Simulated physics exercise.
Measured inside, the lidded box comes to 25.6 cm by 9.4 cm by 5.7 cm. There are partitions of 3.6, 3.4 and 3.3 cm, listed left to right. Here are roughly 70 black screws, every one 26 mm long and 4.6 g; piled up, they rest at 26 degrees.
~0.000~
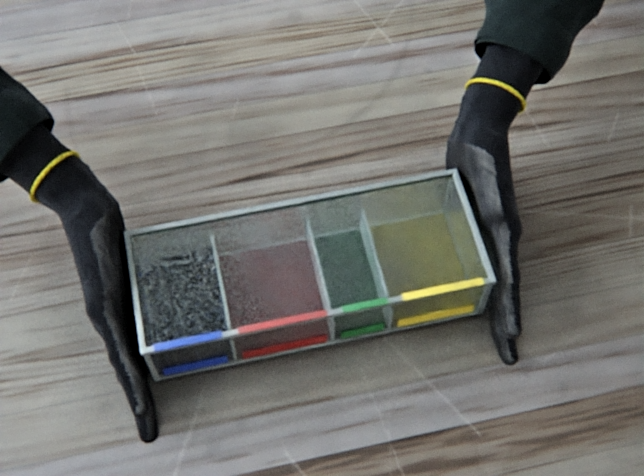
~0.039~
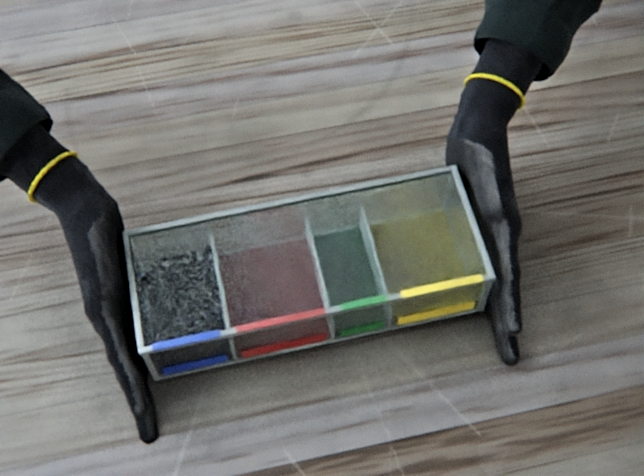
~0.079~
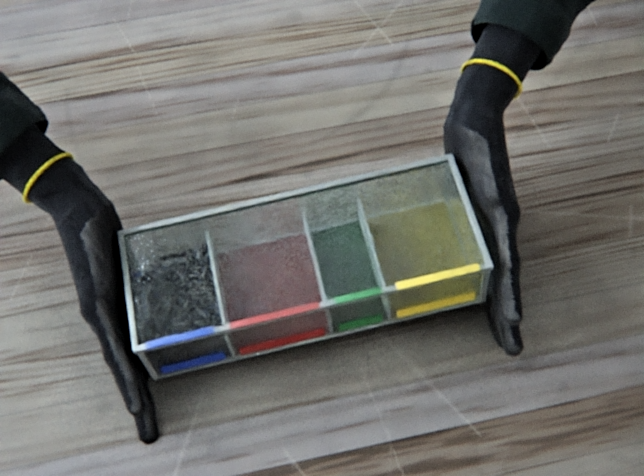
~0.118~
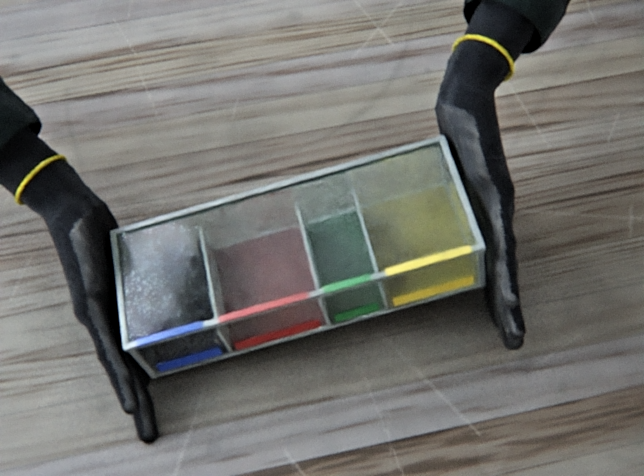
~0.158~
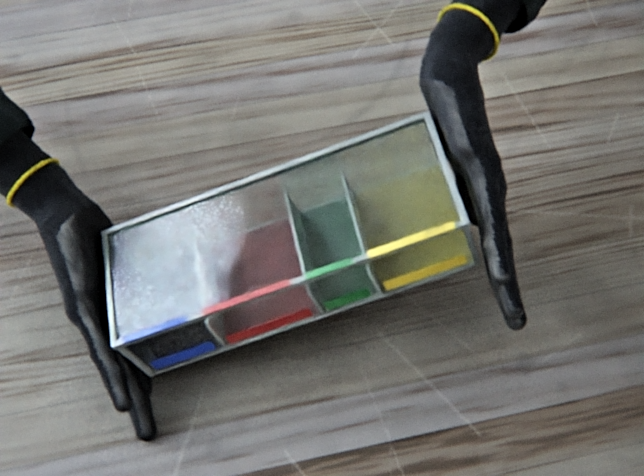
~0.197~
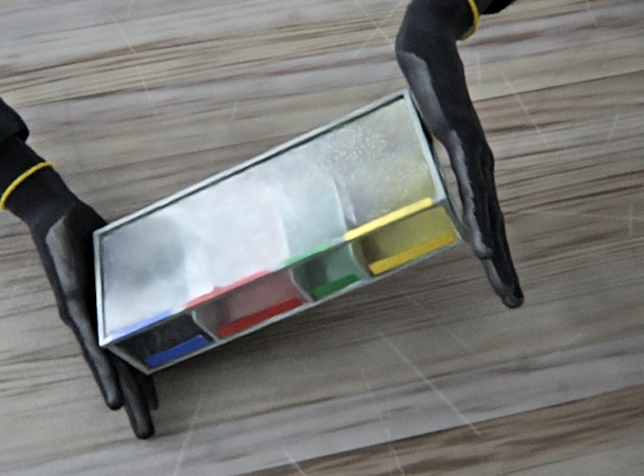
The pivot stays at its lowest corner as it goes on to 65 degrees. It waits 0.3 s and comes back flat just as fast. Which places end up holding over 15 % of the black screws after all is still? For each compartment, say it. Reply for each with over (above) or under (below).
Red compartment - under, blue compartment - over, green compartment - under, yellow compartment - under.
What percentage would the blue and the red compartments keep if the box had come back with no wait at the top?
Then, in per cent: Blue 100, red 0.
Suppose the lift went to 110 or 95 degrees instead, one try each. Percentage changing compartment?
Try one gives around 0 %, try two around 0 %.
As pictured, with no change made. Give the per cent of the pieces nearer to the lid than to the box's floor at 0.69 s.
Around 10 %.
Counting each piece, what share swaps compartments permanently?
Some 0 per cent.
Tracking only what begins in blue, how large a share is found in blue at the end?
Around 100 per cent of it.
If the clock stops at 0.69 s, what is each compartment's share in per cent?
Red 0 %, blue 100 %, green 0 %, yellow 0 %.
After 0.69 s, tilt 65 degrees; blue 100 %.
After 1.01 s, tilt 37 degrees; blue 100 %.
After 1.43 s, tilt 0 degrees; blue 100 %.
By 2.1 s all is still; red 0 %, blue 100 %, green 0 %, yellow 0 %.
